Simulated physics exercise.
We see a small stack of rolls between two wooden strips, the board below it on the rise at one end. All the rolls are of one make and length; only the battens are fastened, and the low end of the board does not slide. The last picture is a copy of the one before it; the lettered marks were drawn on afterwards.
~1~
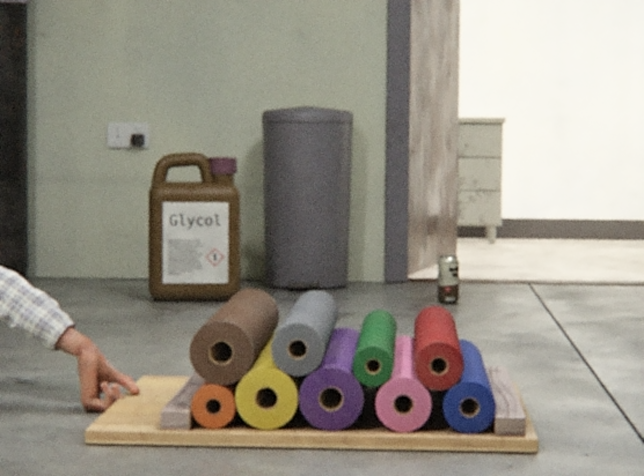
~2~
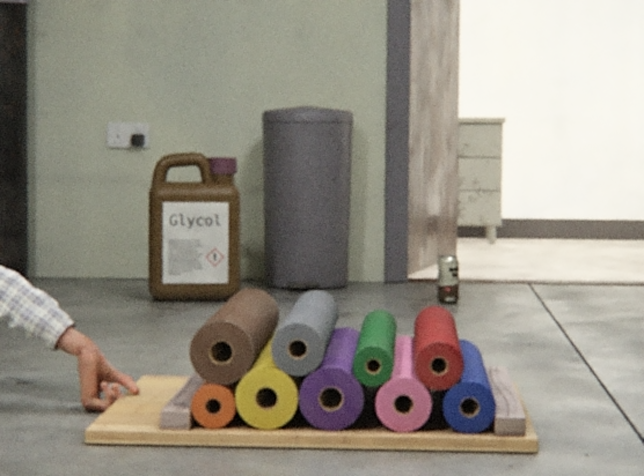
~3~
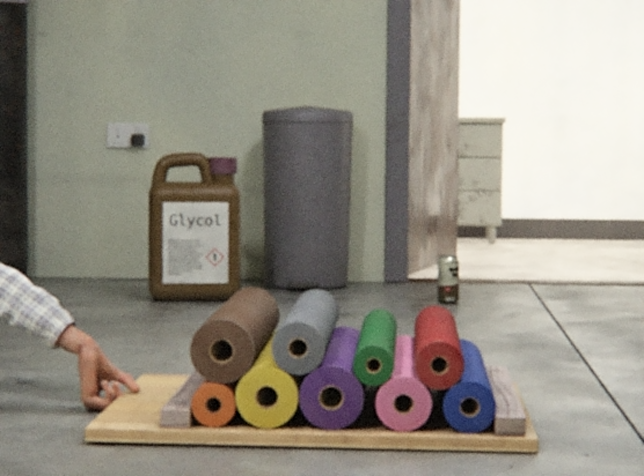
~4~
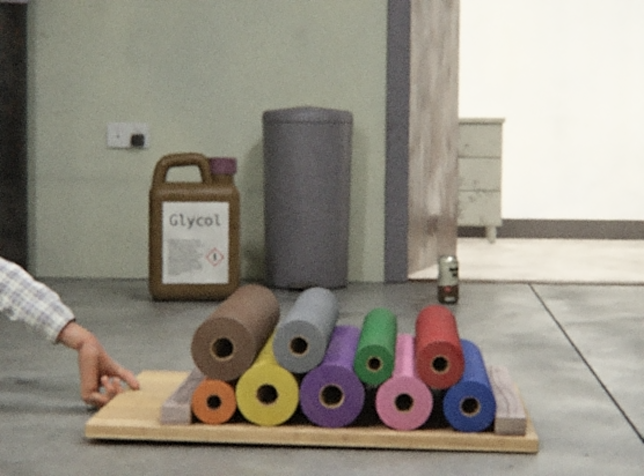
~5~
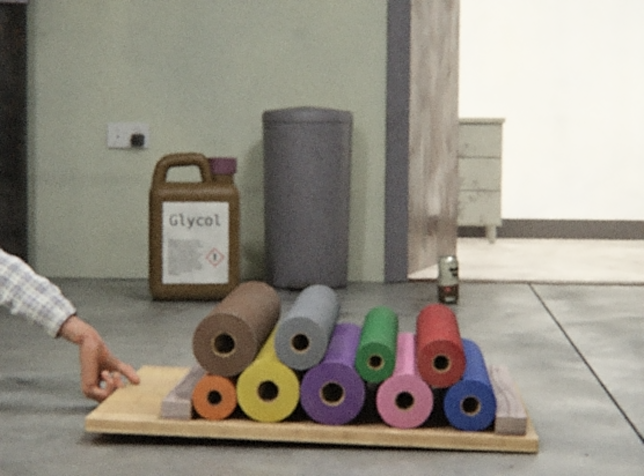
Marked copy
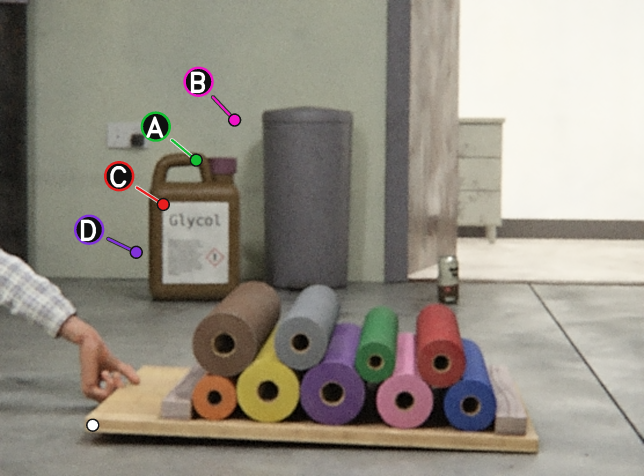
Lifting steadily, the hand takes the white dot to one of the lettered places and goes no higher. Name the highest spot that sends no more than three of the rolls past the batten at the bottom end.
At most to A.
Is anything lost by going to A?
Yes, at A.
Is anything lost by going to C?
At C: Yes.
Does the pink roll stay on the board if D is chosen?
The pink roll: Yes.
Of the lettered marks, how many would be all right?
The number is three.
On the copy, A at (196, 160); B at (235, 120); C at (163, 204); D at (136, 252); the white dot at (93, 425).
On A. First, board at 21°.
Then, board at 39°.
Finally, board at 39°, three over the low batten (green, red, grey).
By contrast, B four over the low batten (green, red, brown, grey); C two over the low batten (green, red); D none over the low batten.
